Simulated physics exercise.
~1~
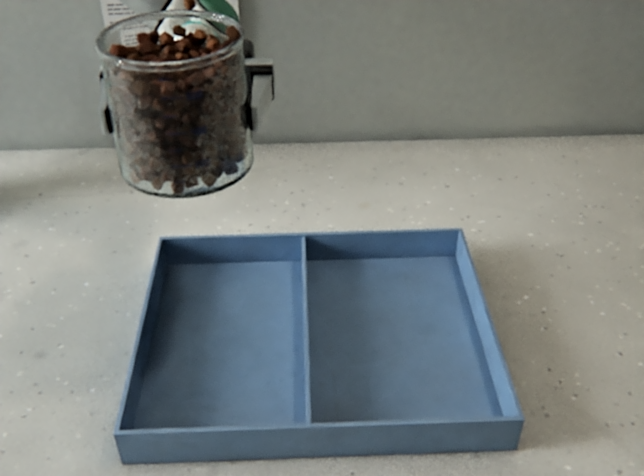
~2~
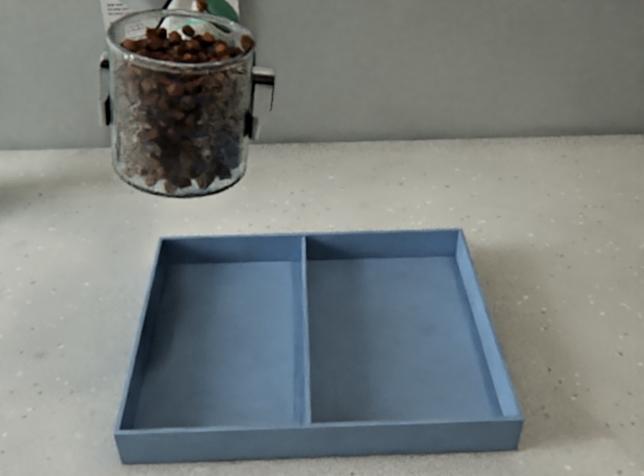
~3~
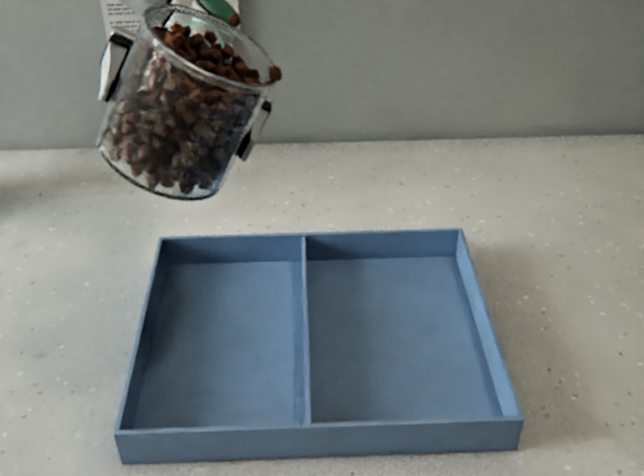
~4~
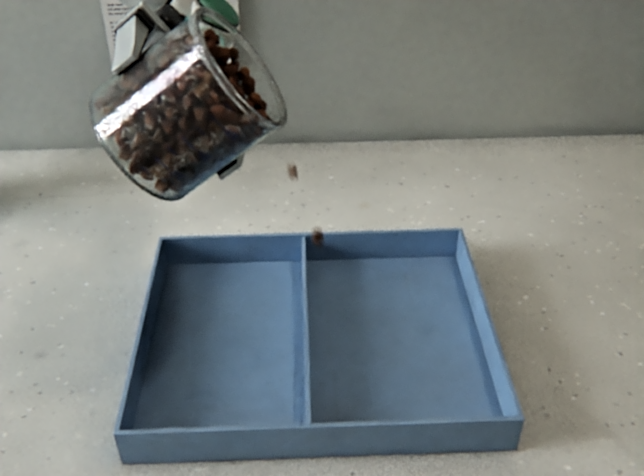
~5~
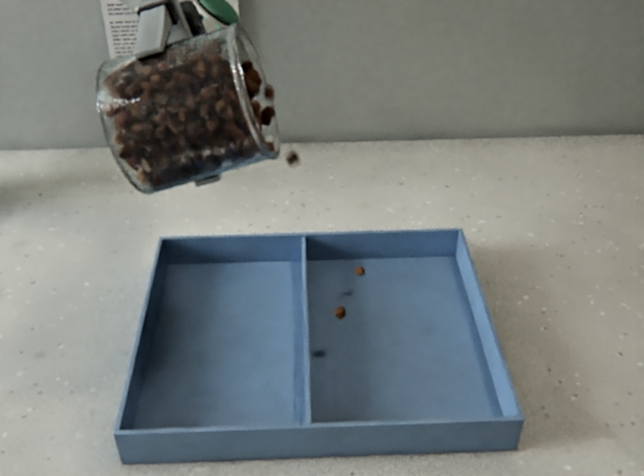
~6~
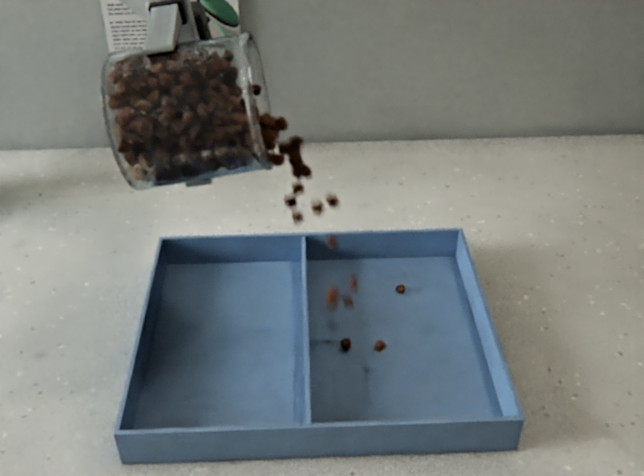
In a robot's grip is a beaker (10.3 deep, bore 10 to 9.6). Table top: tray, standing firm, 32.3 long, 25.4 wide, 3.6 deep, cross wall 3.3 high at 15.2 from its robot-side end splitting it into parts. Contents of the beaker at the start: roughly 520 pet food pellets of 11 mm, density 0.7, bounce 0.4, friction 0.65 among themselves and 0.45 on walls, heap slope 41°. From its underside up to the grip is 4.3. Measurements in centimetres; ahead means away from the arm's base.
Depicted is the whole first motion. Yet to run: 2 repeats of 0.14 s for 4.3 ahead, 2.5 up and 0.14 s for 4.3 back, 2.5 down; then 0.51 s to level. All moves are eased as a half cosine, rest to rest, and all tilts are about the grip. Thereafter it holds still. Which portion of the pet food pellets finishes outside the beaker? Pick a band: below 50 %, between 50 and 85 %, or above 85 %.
The share falls between 50 and 85 %.
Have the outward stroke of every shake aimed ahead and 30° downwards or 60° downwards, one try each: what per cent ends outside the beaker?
Estimates, in order: 35 % then 20 %.
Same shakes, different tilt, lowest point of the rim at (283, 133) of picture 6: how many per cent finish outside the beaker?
Around 40 in a hundred.
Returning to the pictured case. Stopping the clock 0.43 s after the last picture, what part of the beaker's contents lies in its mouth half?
That share comes to roughly 55 percent.
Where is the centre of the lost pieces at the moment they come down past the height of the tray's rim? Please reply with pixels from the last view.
(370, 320).
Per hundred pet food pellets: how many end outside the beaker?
The share comes to around 70 per cent.
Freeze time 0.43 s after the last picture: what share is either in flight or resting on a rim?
About 2 per cent.
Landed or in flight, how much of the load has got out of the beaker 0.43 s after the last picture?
Share out so far: Close to 45 %.
Then, 0.43 s later, tilted 82° forward, highest piece 29 above the table; 295 in the beaker, 205 in the far-side part, 12 in the robot-side part, 12 in flight or on a rim.
Then, 0.86 s later, tilted 31° forward, highest piece 29 above the table; 336 in the far-side part, 160 in the beaker, 26 in the robot-side part, 1 on the table or floor, 1 in flight or on a rim.
Then, 1.27 s later, level, highest piece 28 above the table; 337 in the far-side part, 160 in the beaker, 26 in the robot-side part, 1 on the table or floor.
Then, 2.32 s later, level, highest piece 28 above the table; 337 in the far-side part, 160 in the beaker, 26 in the robot-side part, 1 on the table or floor.
At rest, 337 in the far-side part, 160 in the beaker, 26 in the robot-side part, 1 on the table or floor. That is 69 % outside the beaker.
